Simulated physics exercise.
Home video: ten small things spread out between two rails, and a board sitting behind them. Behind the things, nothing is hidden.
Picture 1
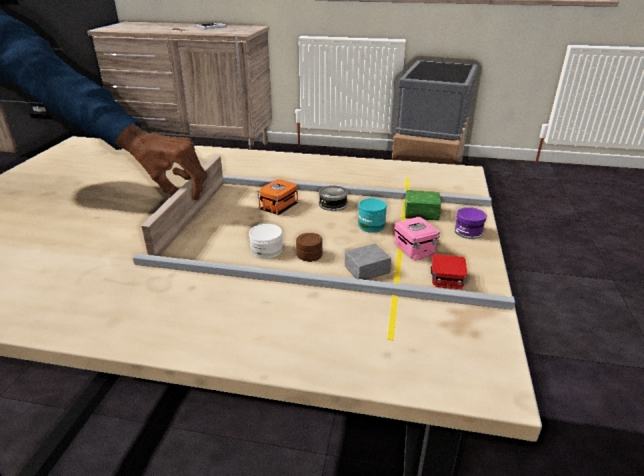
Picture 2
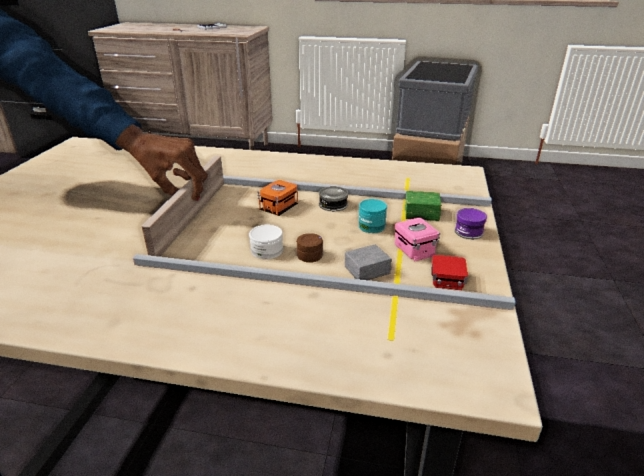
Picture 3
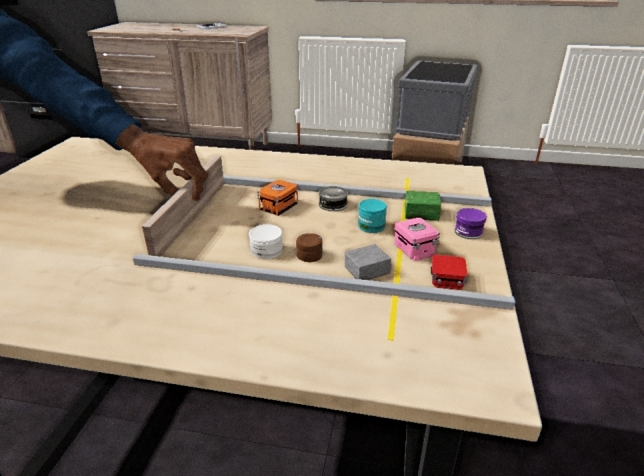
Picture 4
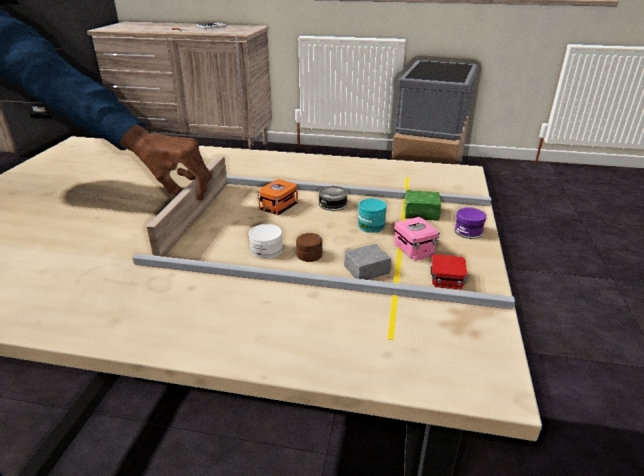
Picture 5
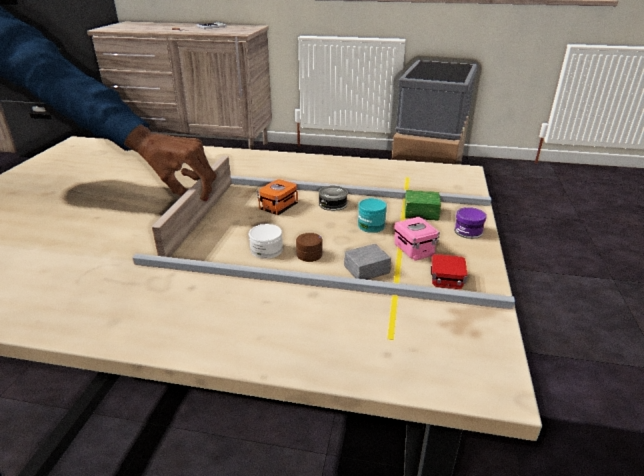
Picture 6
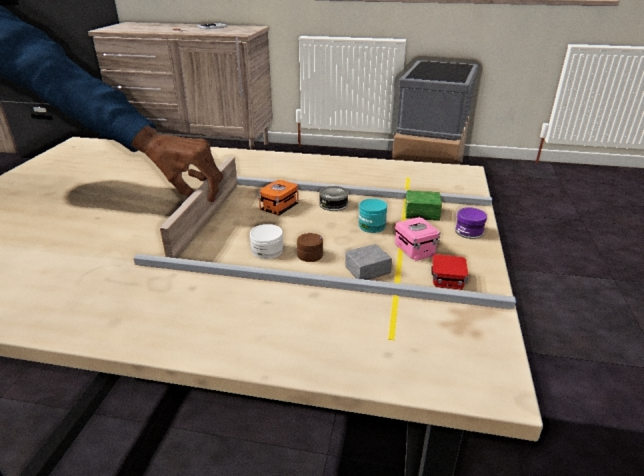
A hand slides a wooden board slightly right toward small colourful containers between two rails.
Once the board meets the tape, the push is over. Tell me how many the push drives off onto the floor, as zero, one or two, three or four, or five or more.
Zero, I think.
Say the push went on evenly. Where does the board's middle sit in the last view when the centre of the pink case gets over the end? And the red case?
The middle is at (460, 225) when it's the pink case, and at (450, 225) when it's the red case.
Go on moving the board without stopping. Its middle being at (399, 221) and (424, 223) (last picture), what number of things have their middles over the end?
First 0, then 1.
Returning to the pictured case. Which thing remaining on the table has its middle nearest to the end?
Green block.
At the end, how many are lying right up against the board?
4.
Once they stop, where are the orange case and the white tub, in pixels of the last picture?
The orange case settles near (418, 207); as for the white tub, near (417, 255).
Early on, none off yet; purple tin at rest near (471, 223); red case at rest near (449, 273); green block at rest near (423, 205).
Finally, the number that fall off is zero.
